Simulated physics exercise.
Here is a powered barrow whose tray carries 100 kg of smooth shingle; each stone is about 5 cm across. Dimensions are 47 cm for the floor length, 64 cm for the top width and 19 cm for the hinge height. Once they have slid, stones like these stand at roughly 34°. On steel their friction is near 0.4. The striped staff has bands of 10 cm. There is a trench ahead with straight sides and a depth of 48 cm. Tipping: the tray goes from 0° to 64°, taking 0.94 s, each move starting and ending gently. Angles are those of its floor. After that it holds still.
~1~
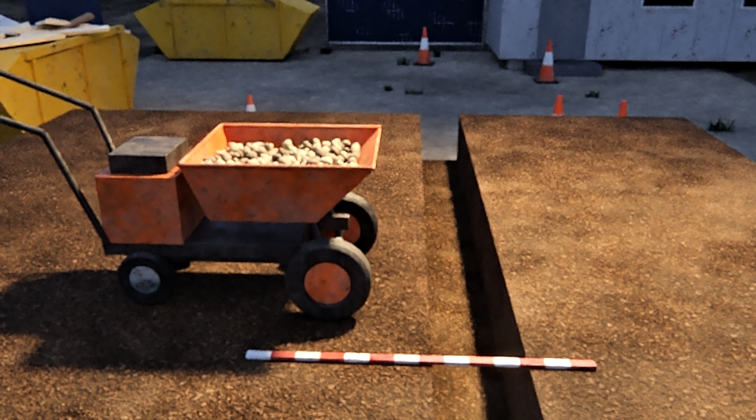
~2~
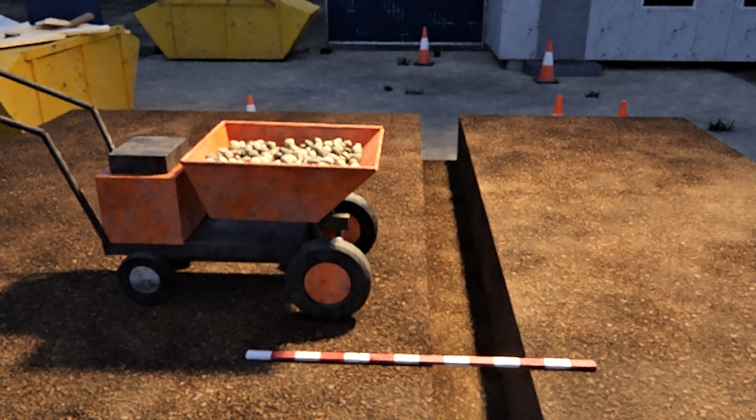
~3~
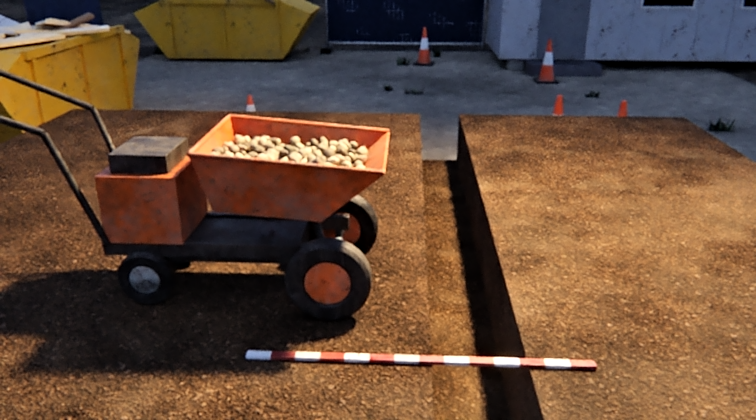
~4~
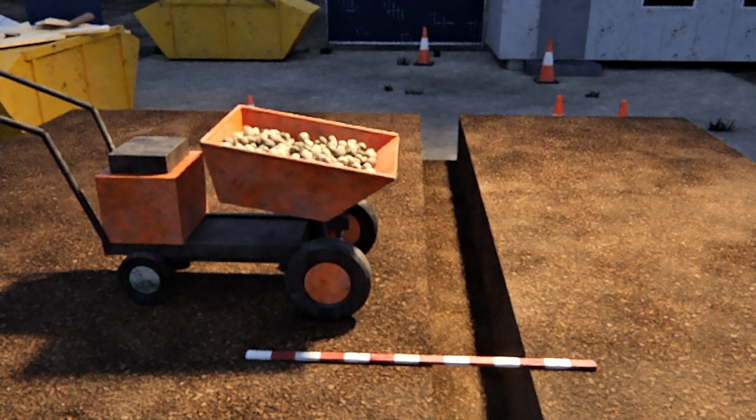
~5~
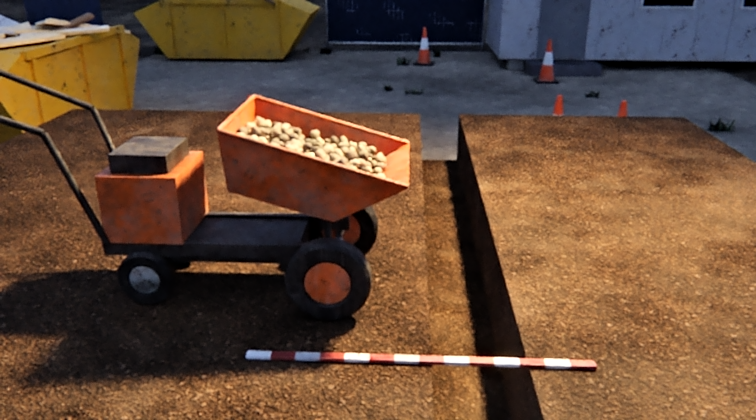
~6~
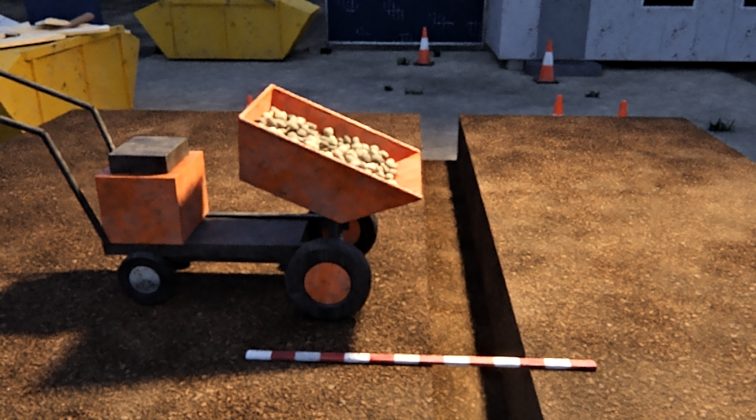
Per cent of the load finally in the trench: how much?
Approx. 63 %.
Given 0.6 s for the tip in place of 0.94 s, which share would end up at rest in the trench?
In that case, around 50%.
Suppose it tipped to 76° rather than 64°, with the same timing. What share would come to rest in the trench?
In that case some 75 per cent.
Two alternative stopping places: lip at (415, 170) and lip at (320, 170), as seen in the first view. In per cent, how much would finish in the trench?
Around 20% for the first place and 100% for the second.
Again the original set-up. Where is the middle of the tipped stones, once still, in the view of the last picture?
The stones end up centred near (490, 359).
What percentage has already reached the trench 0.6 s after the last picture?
Something like 30 in a hundred.
Then, 0.3 s after the last picture the floor is at 54°, 100 % in the tray; the foremost stones are at (442, 223).
Then, 0.6 s after the last picture the floor is at 64°, 63 % in the tray, 30 % in the trench, 6 % past the trench; the foremost stones are at (532, 290).
Then, 1.0 s after the last picture the floor is at 64°, 19 % in the tray, 44 % in the trench, 36 % past the trench; the foremost stones are at (640, 289).
Then, 2.9 s after the last picture the floor is at 64°, 0 % in the tray, 63 % in the trench, 37 % past the trench; the foremost stones are at (743, 276).
